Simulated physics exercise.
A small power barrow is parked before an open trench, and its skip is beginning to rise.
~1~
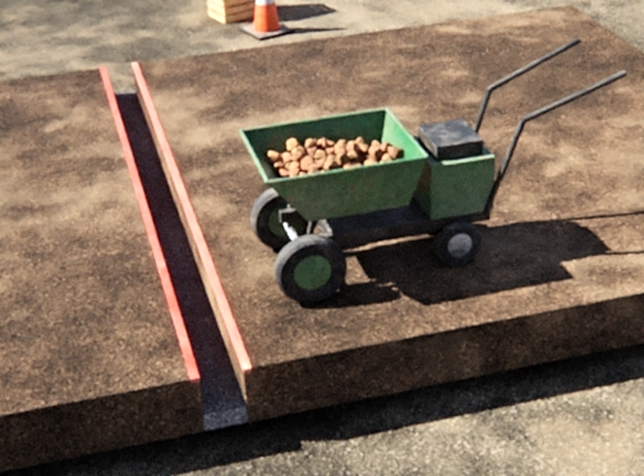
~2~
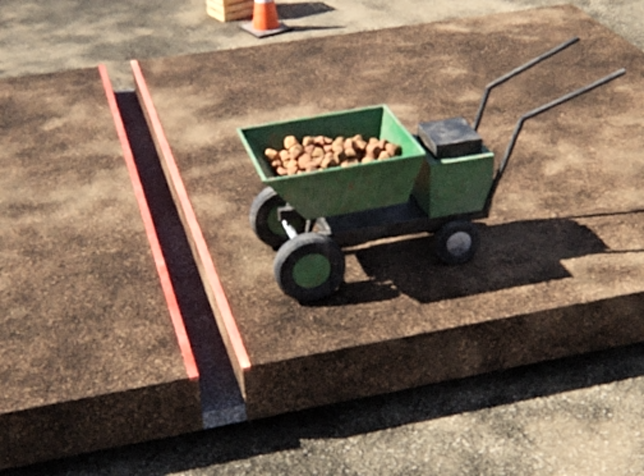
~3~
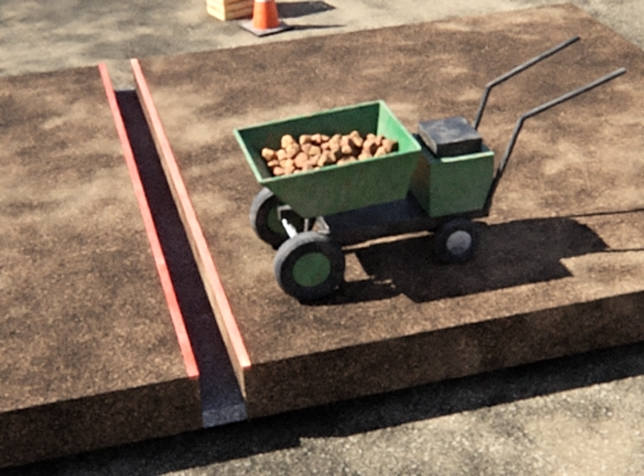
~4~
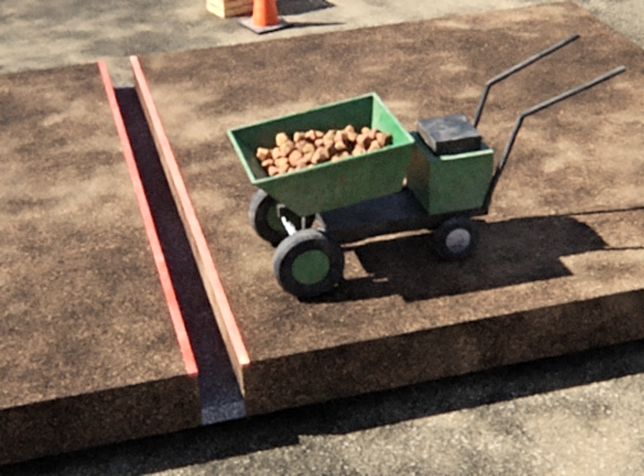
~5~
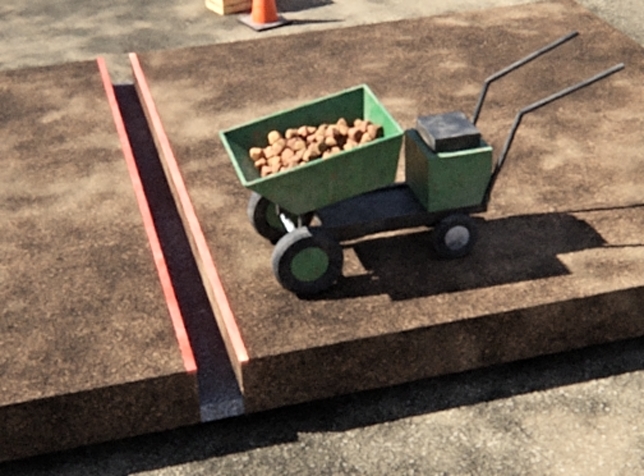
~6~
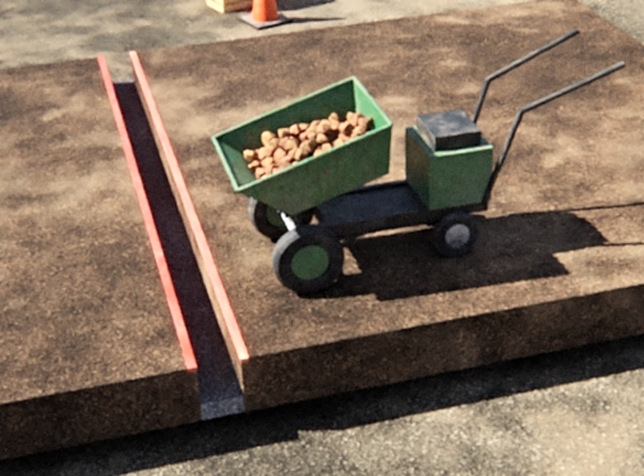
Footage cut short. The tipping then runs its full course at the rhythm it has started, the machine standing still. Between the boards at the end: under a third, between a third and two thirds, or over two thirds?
The share in the trench is a third or more but not above two thirds.
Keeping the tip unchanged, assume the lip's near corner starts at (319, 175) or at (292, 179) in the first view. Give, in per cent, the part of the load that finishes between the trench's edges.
About 60 per cent, then about 80 per cent.
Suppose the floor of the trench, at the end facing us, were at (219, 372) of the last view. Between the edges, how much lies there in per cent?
About 20 per cent.
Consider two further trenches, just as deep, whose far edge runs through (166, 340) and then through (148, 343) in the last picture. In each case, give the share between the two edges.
The first try gives 80 percent, then the second gives 100 percent.
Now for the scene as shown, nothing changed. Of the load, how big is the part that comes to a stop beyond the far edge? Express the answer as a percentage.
Roughly 45 per cent of the load.
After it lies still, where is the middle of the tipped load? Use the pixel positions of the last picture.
About (170, 281).
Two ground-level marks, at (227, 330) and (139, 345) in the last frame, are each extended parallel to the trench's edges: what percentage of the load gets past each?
That's 90 per cent for the first and 20 per cent for the second.
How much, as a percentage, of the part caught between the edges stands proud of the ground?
Share: Around 10 %.
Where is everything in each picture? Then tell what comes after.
In the first picture, lip of the skip at (268, 183), level; top of the load at (337, 165), clay clods; first edge of the trench at (236, 338); far edge at (186, 347), the trench under half as wide as the skip, and about as deep as wide.
In the second picture, lip of the skip at (265, 182), level; top of the load at (335, 162).
In the third picture, lip of the skip at (262, 183), tipped barely; top of the load at (332, 160).
In the fourth picture, lip of the skip at (255, 184), tipped a little; top of the load at (340, 148).
In the fifth picture, lip of the skip at (246, 186), tipped a little; top of the load at (343, 152).
In the sixth picture, lip of the skip at (238, 191), tipped clearly; top of the load at (348, 143); first edge of the trench at (234, 328); far edge at (183, 337).
Soon after the last picture, skip tipped steeply; all in the skip.
A little later, skip tipped right over; most in the skip; a small part in or heaped over the trench; a small part beyond it; a stray few falling.
Later still, skip tipped right over; about a quarter in the skip; about a third in or heaped over the trench; about half beyond it.
By the end, skip tipped right over; a small part in the skip; about half in or heaped over the trench; about half beyond it.
